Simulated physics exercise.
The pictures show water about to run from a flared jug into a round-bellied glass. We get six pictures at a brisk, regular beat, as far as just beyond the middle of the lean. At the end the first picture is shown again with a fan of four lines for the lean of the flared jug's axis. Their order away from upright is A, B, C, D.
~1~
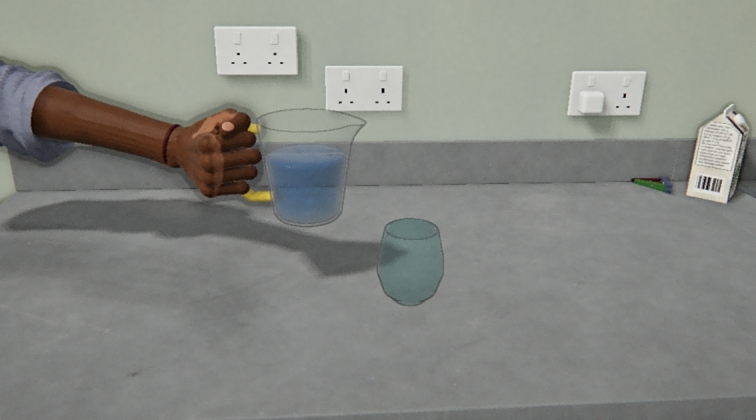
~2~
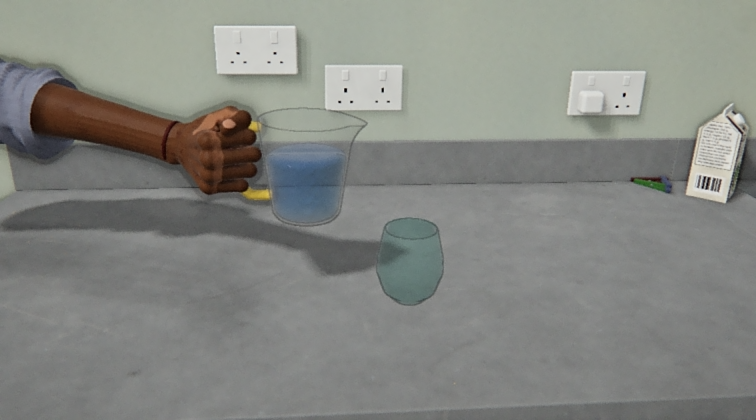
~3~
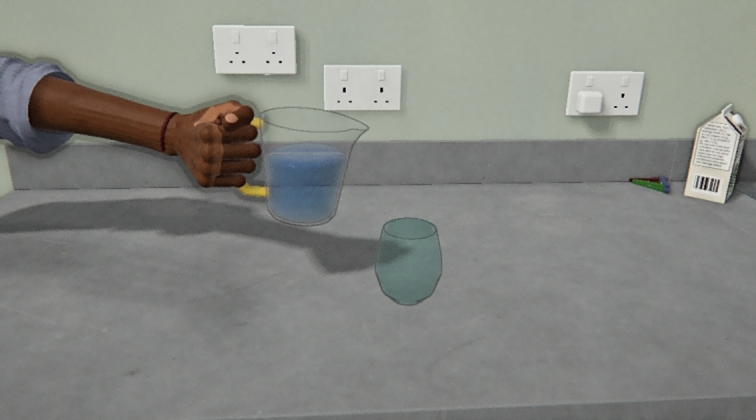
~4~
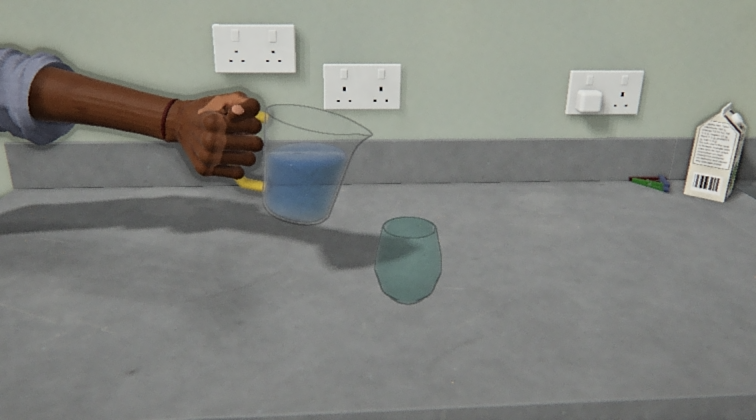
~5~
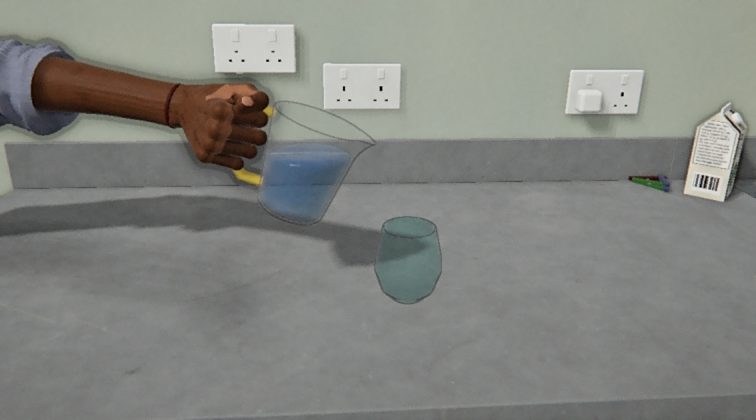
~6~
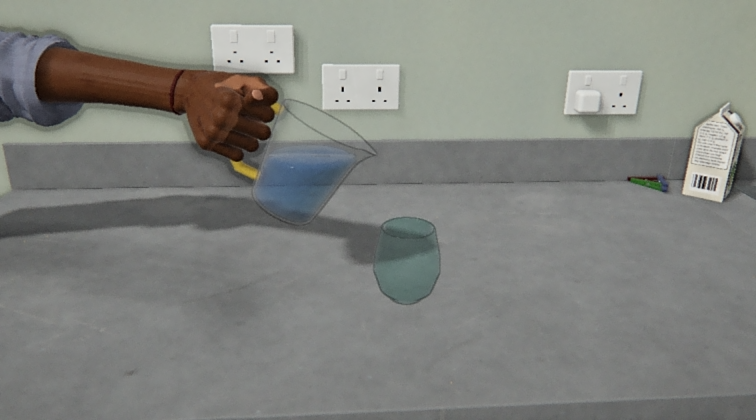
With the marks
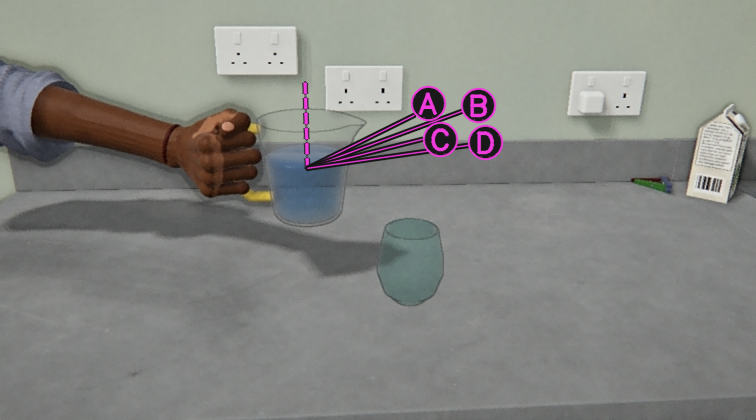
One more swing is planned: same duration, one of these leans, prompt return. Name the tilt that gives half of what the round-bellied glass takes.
A.
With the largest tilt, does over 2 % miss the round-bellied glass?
Yes.
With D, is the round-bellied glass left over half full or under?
Over.
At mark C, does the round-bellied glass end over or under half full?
Over half.
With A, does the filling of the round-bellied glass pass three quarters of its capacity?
No.
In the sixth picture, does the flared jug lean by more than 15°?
Yes, it does.
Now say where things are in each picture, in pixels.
Upright, lip at (365, 122); rim of the round-bellied glass round (412, 228); nothing has left yet, in the first picture.
Upright, lip at (366, 123); nothing has left yet, in the second picture.
Tipped about 6°, lip at (368, 127); nothing has left yet, in the third picture.
Tipped about 12°, lip at (371, 133); nothing has left yet, in the fourth picture.
Tipped about 20°, lip at (375, 142); nothing has left yet, in the fifth picture.
Tipped about 28°, lip at (376, 153); nothing has left yet, in the sixth picture.
In magenta, A at (414, 115); B at (462, 111); C at (422, 139); D at (468, 145).
With A, the round-bellied glass ends with about 51 % of what it can hold.
With B, the round-bellied glass ends with about 68 % of what it can hold.
With C, the round-bellied glass ends with about 78 % of what it can hold; 5 % of the water is spilt.
With D, the round-bellied glass ends with about 70 % of what it can hold; 22 % of the water is spilt.
